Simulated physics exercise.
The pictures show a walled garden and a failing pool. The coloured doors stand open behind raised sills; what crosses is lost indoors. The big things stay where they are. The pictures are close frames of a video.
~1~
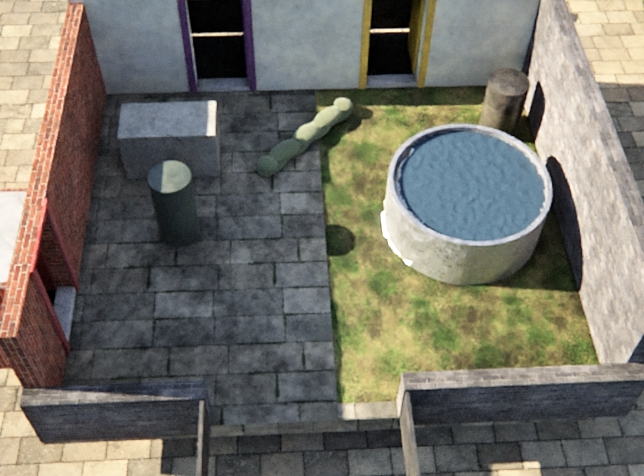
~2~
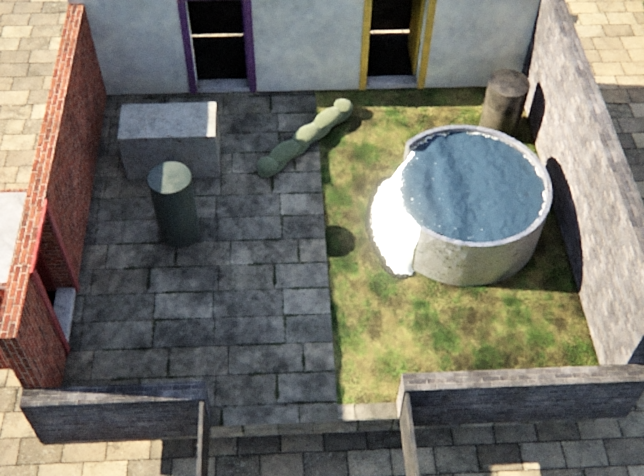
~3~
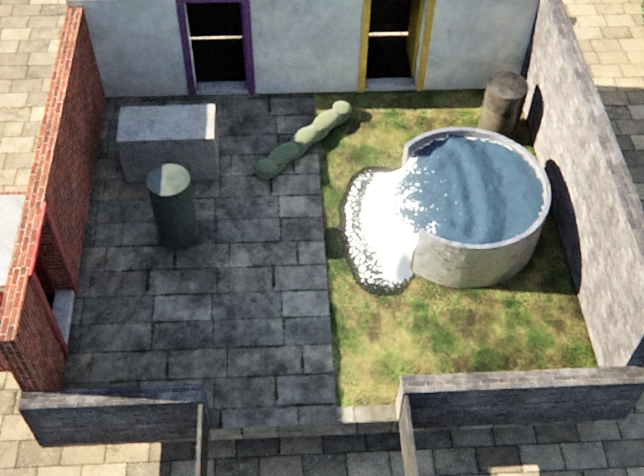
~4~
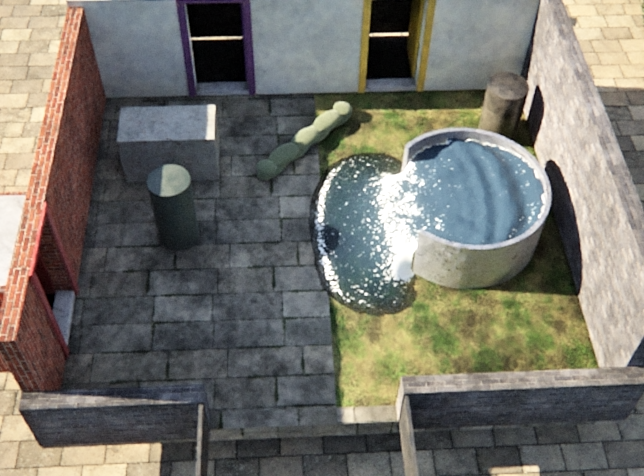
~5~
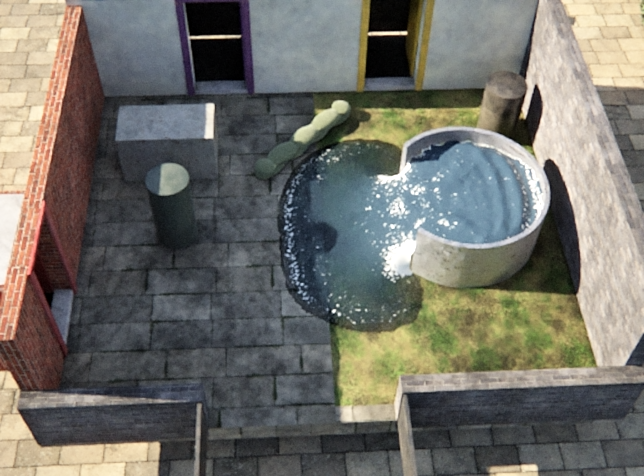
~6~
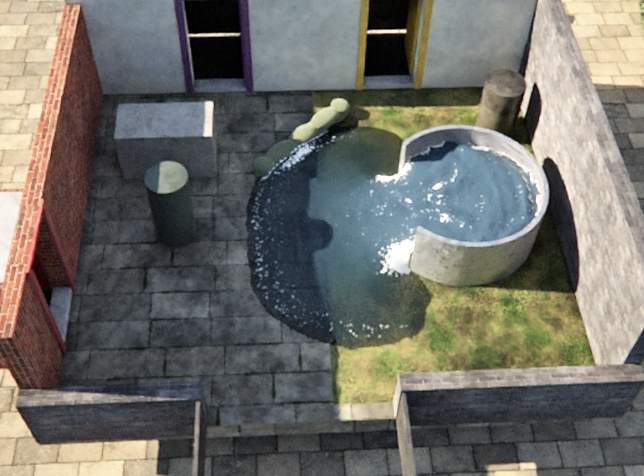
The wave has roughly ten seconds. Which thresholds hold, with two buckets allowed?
In the end: The purple door stays under that; the yellow door stays under that; the red door takes more than that.
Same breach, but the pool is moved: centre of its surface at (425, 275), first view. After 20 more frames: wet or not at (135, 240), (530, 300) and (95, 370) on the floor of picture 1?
One after the other: Flooded, not flooded, covered.
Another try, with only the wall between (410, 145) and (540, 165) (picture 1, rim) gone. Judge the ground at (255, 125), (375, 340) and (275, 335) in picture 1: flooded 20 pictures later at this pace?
In that order: Covered, not flooded, dry.
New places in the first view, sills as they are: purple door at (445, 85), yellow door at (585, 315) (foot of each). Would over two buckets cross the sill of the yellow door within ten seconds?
In short: Yellow is under.
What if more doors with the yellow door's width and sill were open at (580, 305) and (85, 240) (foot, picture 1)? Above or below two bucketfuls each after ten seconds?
In turn: Takes less, floods.
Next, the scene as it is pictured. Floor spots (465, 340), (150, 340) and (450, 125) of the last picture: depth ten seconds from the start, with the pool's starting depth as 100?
About 8, 6 and 8 per cent.
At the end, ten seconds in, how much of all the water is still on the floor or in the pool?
Near 78 in a hundred.
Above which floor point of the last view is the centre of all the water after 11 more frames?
Around (316, 233).
A moment on, water covers 45 % of the floor; the purple door not reached, the yellow door not reached, the red door not reached.
Next, water covers 65 % of the floor; the purple door not reached, the yellow door wet at the sill, nothing in, the red door under two buckets in.
Then, water covers 80 % of the floor; the purple door wet at the sill, nothing in, the yellow door wet at the sill, nothing in, the red door over two buckets in.
Later, water covers 90 % of the floor; the purple door wet at the sill, nothing in, the yellow door wet at the sill, nothing in, the red door far over two buckets in.
In the end, water covers 95 % of the floor; the purple door wet at the sill, nothing in, the yellow door wet at the sill, nothing in, the red door far over two buckets in.
